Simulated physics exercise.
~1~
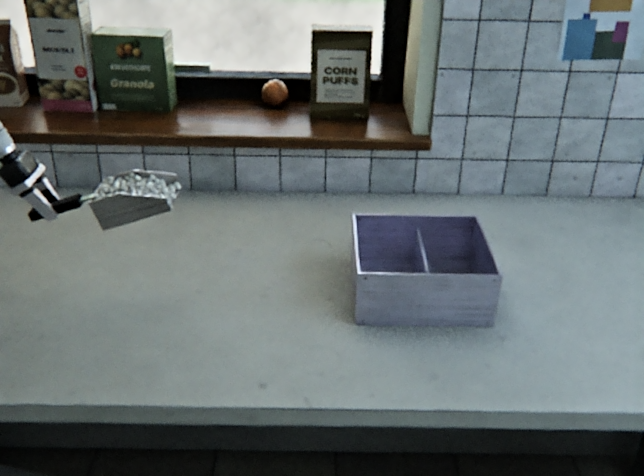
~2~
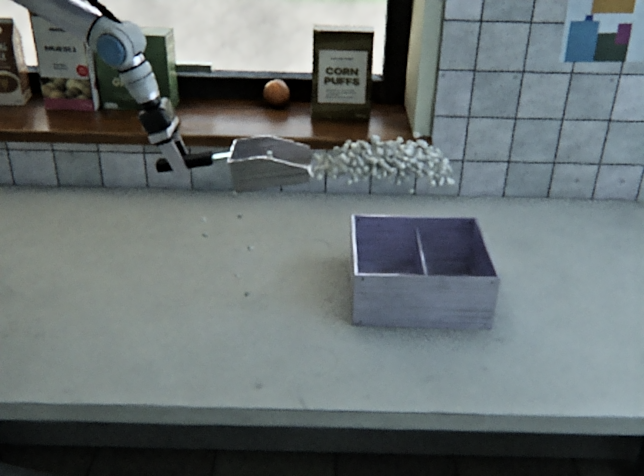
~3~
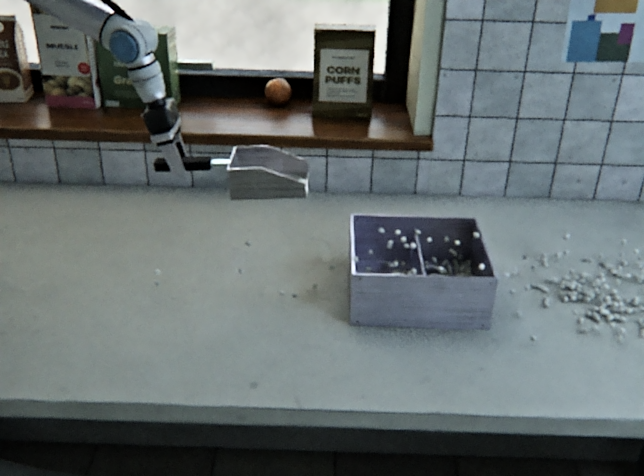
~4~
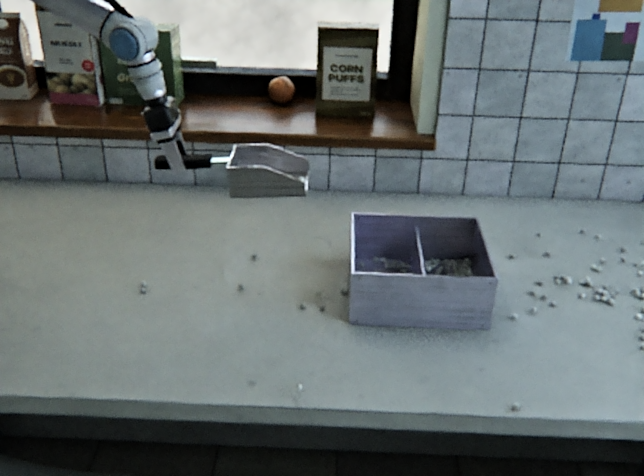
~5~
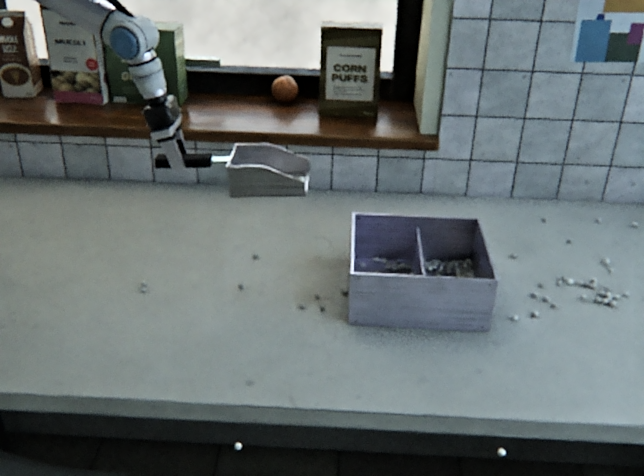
The footage shows a robot arm swinging a scoop of small pale beads rightward and flinging them toward a divided box on a table; some land in both compartments, while many scatter across the tabletop, mostly to the right, and the scoop stops, looking nearly empty.
